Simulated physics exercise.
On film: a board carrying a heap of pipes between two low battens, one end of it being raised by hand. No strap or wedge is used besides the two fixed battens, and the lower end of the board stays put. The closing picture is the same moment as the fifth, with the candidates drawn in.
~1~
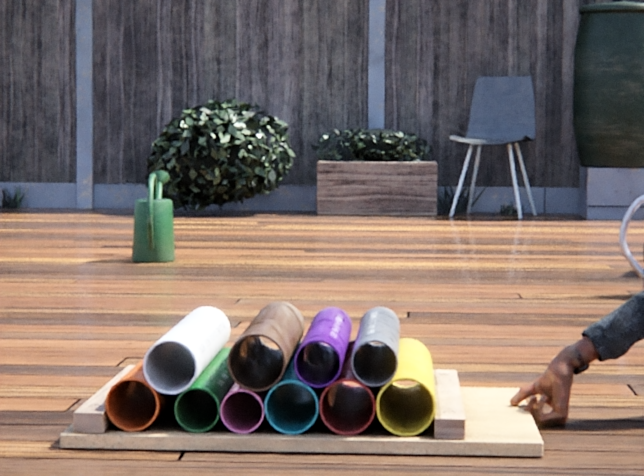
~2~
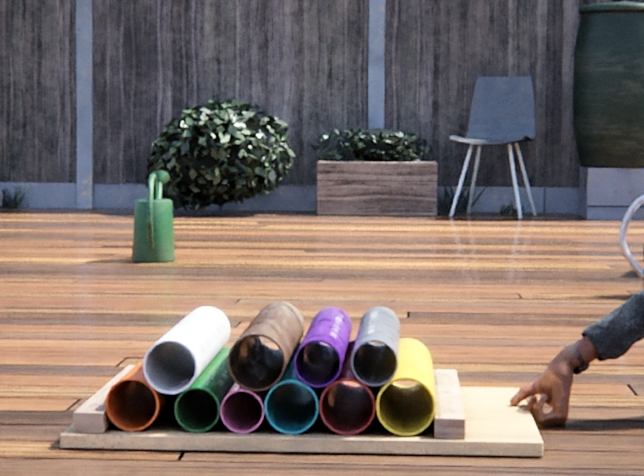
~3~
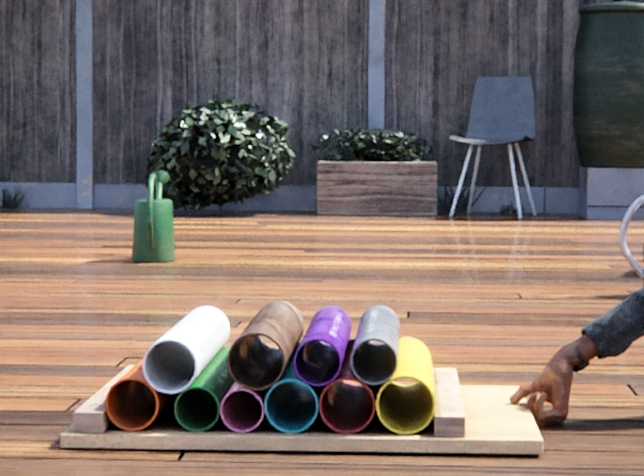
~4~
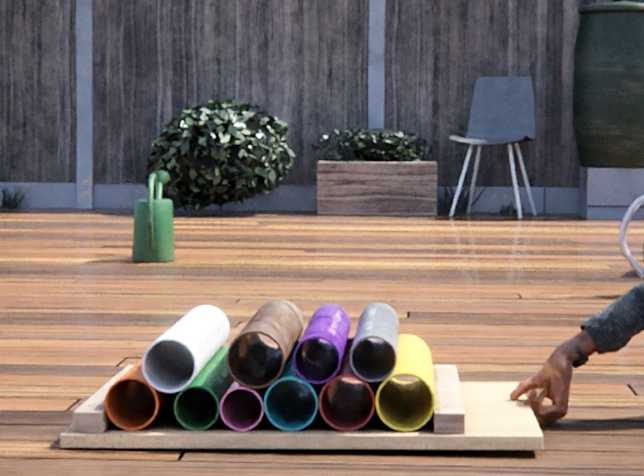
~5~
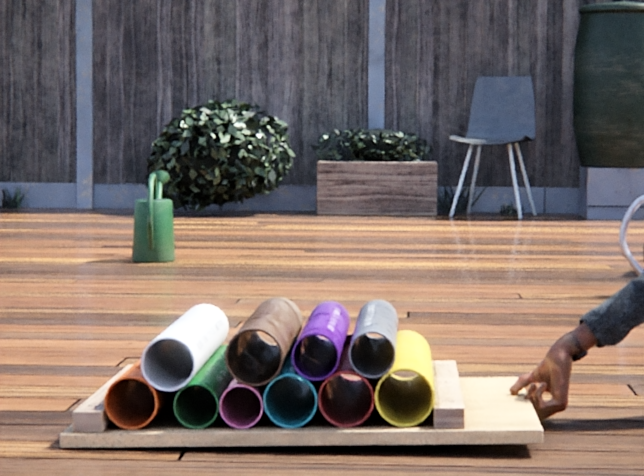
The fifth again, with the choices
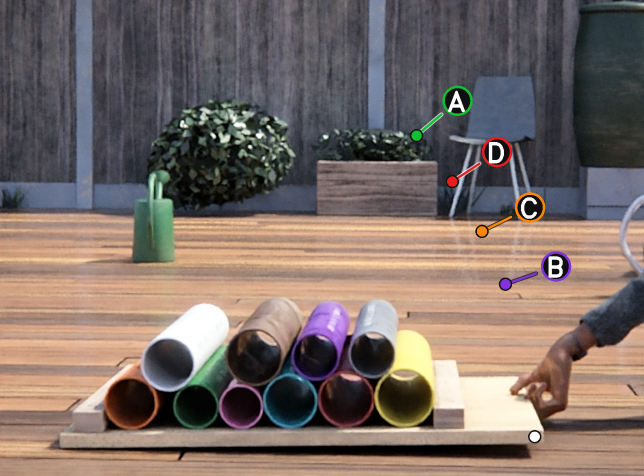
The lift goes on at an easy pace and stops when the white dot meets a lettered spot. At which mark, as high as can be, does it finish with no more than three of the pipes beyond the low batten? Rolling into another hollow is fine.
Up to C.
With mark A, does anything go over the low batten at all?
Yes.
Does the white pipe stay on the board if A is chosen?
No, with A.
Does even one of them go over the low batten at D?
Yes.
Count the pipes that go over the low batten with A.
At A the number is four.
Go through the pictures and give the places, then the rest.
In the first frame, green pipe (198, 410); pink pipe (242, 412); turquoise pipe (291, 407).
In the second frame, turquoise pipe (291, 407); red pipe (347, 407).
In the third frame, board (310, 405); red pipe (347, 406); yellow pipe (406, 405); purple pipe (318, 362).
In the fourth frame, board (310, 403); orange pipe (131, 404); green pipe (197, 408).
In the fifth frame, board (310, 400); orange pipe (131, 403); green pipe (196, 406).
On the copy, A at (417, 136); B at (505, 284); C at (482, 231); D at (452, 182); the white dot at (535, 437).
On C. First, board at 16°.
Then, board at 27°.
Finally, board at 27°, two over the low batten (white, brown).
By contrast, A four over the low batten (white, brown, grey, purple); B two over the low batten (white, brown); D four over the low batten (white, brown, grey, purple).
